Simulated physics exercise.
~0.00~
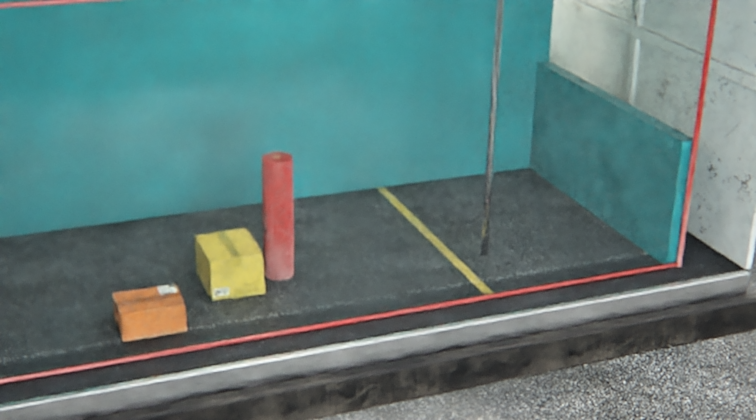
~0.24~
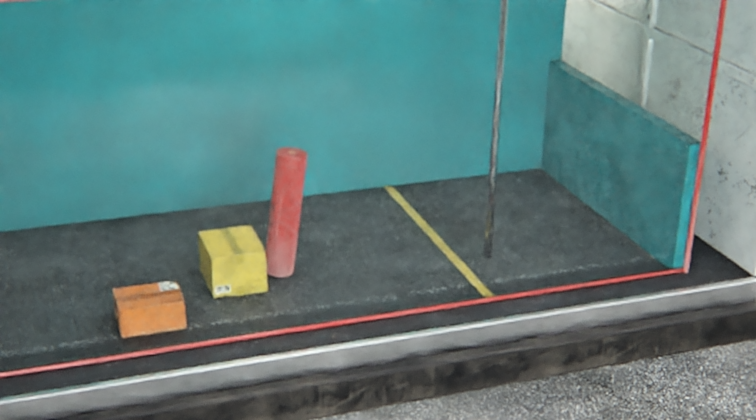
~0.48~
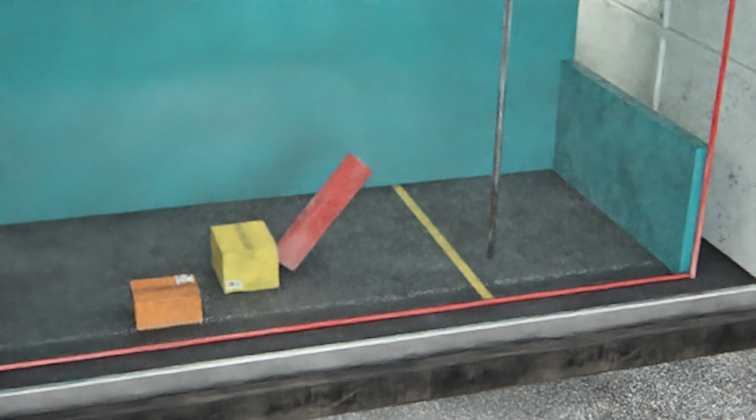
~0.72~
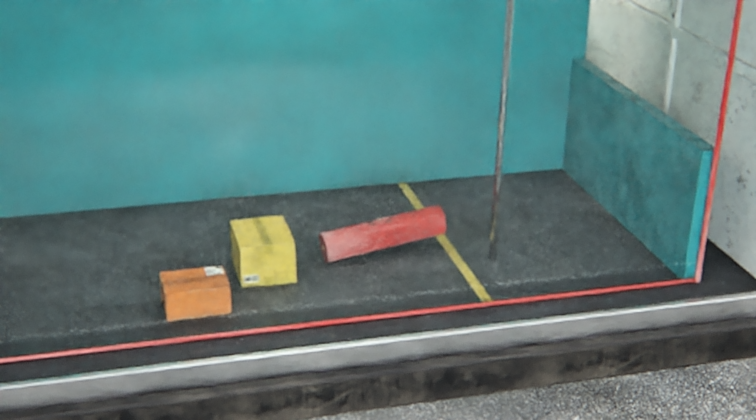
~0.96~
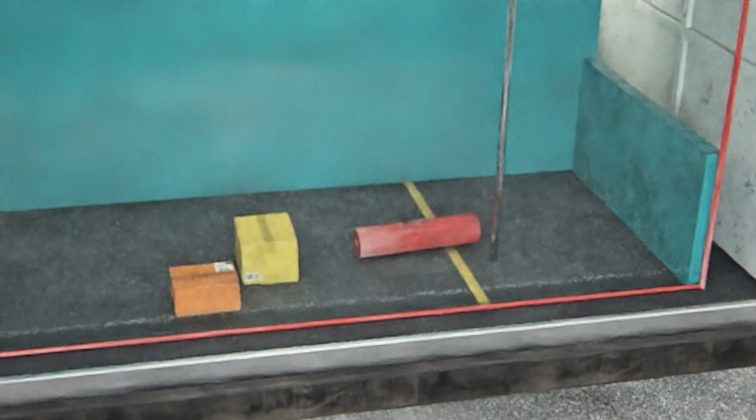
In this clip, an orange carton, a yellow carton and an upright red roll slide right across a dark floor, the roll tipping over onto its side. The roll ends lying across the yellow line with its middle just short of it, and both cartons stay upright to its left.
